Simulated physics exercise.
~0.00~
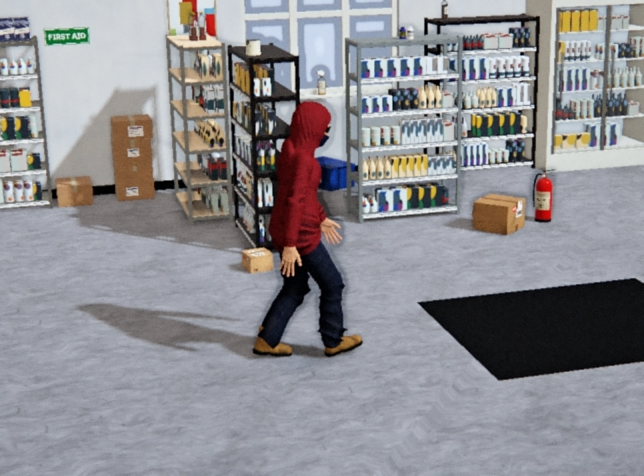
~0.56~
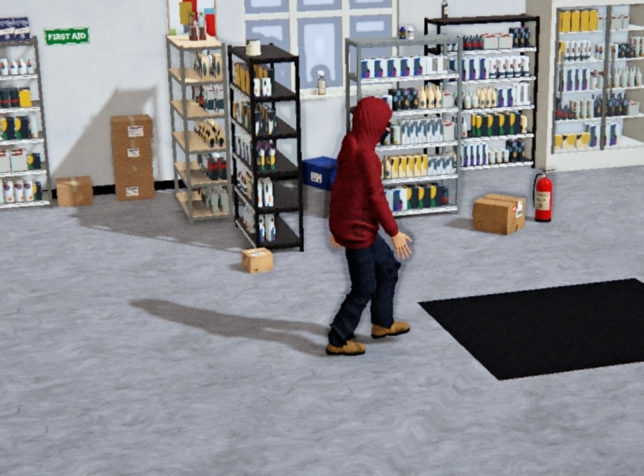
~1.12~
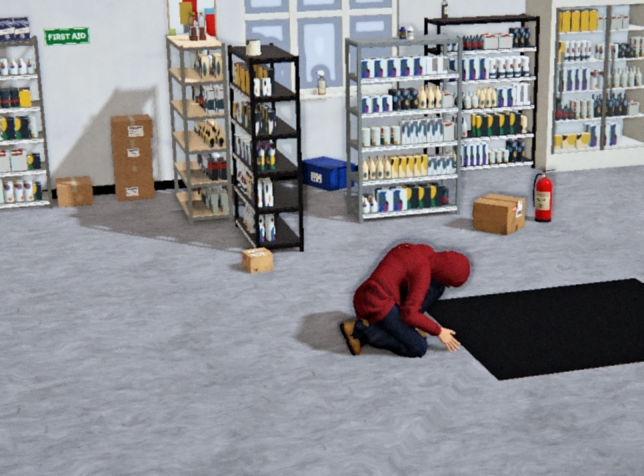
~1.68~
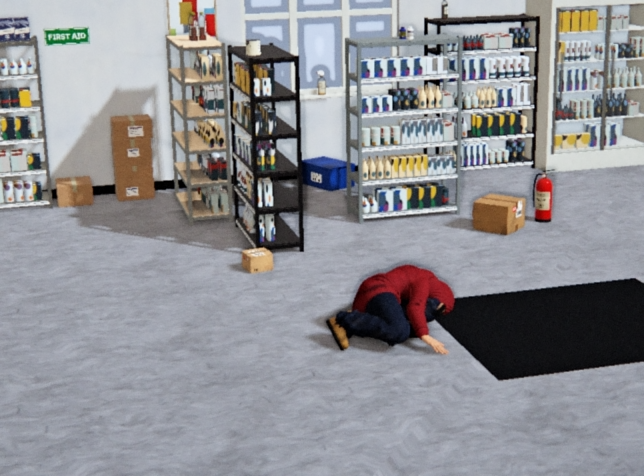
A person in a red hooded top and dark trousers walked right across a gray floor toward a black mat, then sank to their knees, folded forward and ended slumped on the floor, their chest short of the mat's near edge.
